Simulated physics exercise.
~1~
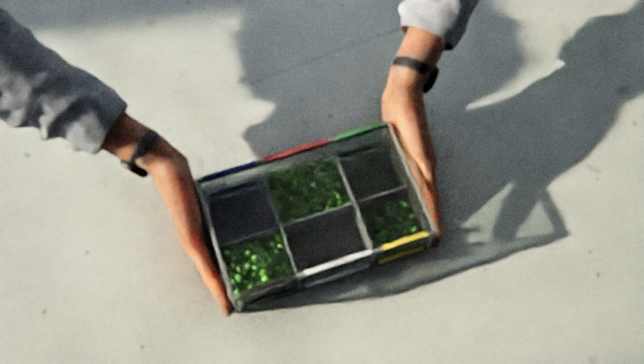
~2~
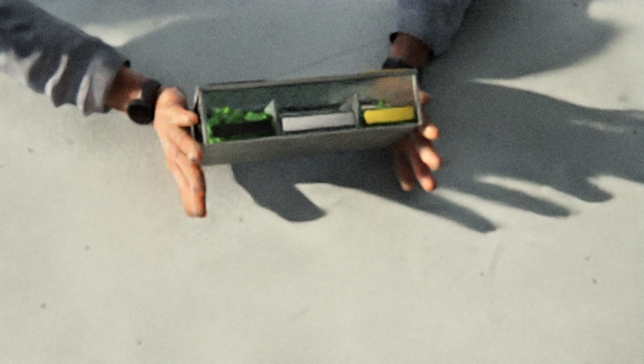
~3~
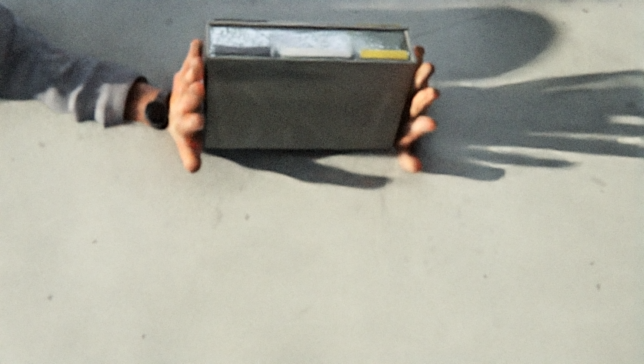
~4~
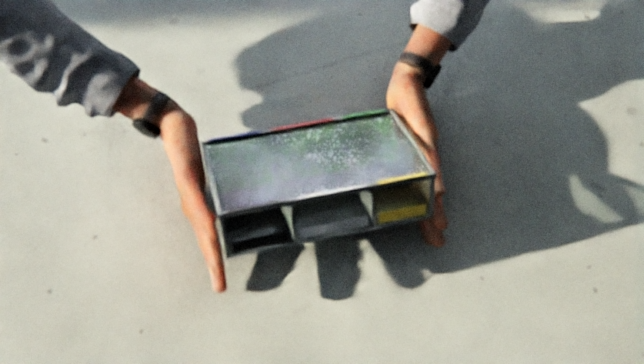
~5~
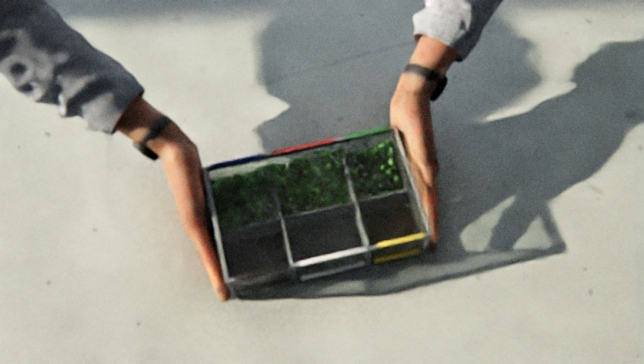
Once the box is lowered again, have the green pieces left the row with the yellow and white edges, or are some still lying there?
They have left that row, which ends up empty. The green pieces lie in the three compartments along the blue, red and green edges.
